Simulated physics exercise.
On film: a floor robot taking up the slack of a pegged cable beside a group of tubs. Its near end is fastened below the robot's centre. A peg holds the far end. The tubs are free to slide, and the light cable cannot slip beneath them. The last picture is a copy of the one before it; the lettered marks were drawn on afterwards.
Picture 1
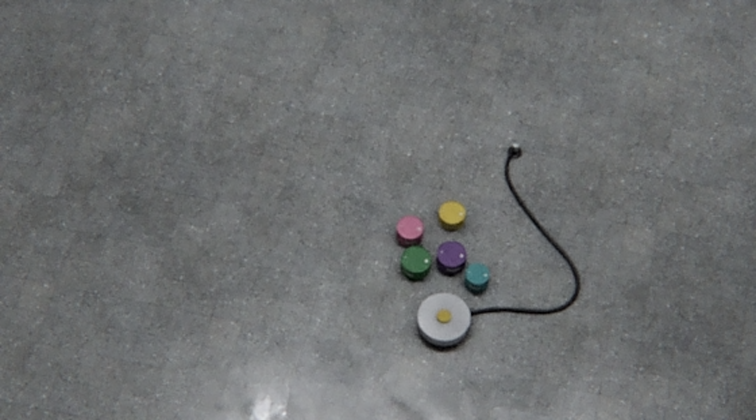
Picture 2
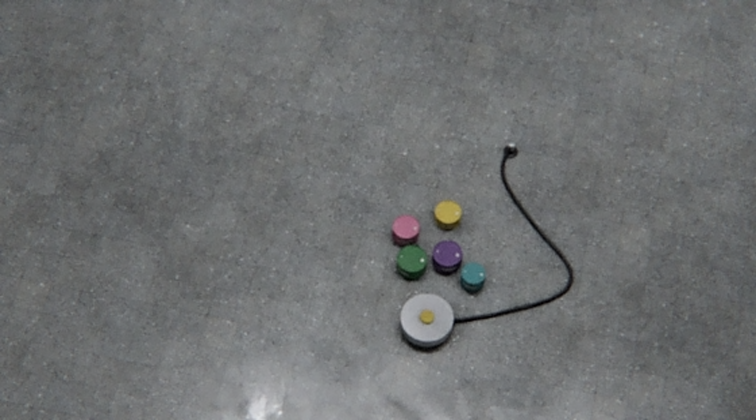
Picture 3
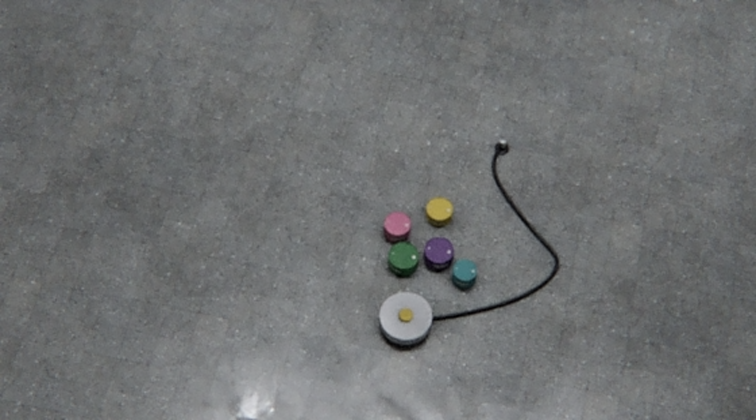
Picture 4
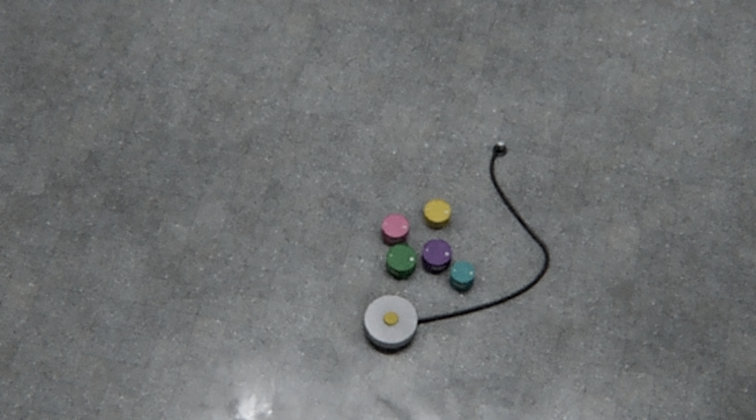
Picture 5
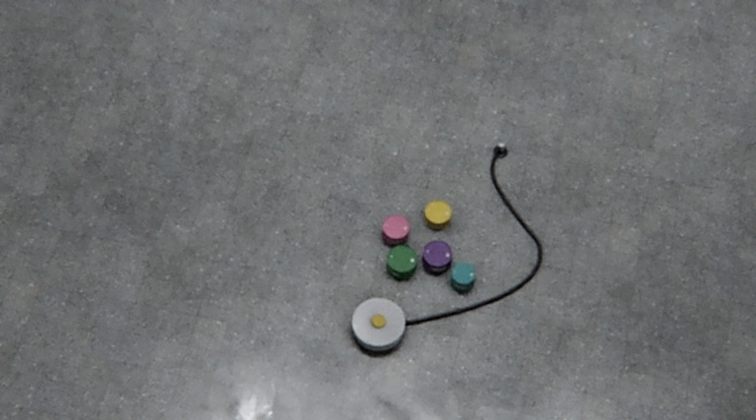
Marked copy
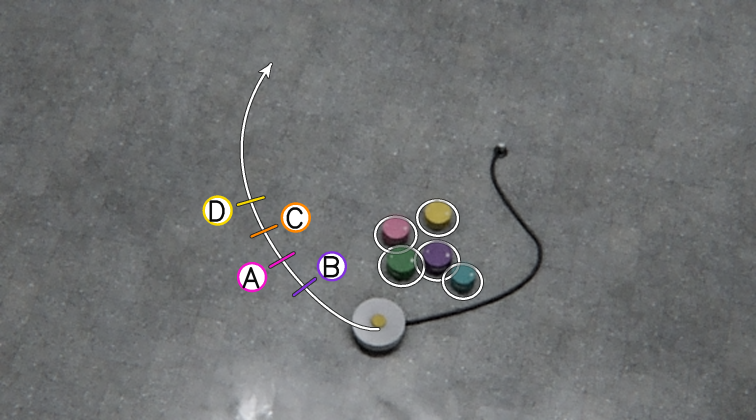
On a speckled grey floor, a round pale robot trailing a black cable slid slowly left past five small colored tubs, drawing the cable's curve in closer while the tubs stayed put.
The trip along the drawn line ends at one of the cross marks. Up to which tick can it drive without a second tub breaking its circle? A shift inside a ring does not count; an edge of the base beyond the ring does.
It should halt at B.
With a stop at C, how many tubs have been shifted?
By then, four.
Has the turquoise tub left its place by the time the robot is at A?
By then, yes.
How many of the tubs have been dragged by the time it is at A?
Two.
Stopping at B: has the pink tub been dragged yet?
No.
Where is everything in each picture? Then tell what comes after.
In the first picture, robot (444, 320); peg (515, 148); purple tub (451, 258).
In the second picture, robot (427, 321); green tub (412, 262).
In the third picture, robot (406, 319); turquoise tub (464, 274).
In the fourth picture, robot (391, 322); peg (500, 146).
In the fifth picture, robot (379, 325); green tub (402, 262); yellow tub (438, 215); turquoise tub (463, 277).
On the marked copy, A at (282, 260); B at (304, 287); C at (264, 231); D at (251, 201); the route from (378, 329) via (253, 208) to (271, 64).
Taking B. A third of the way, robot (347, 317).
Two thirds of the way, robot (323, 301).
When it is over, robot (304, 283); turquoise tub (460, 274); none over the rings.
As for the rest, A has two over the rings; C has four over the rings; D has four over the rings.
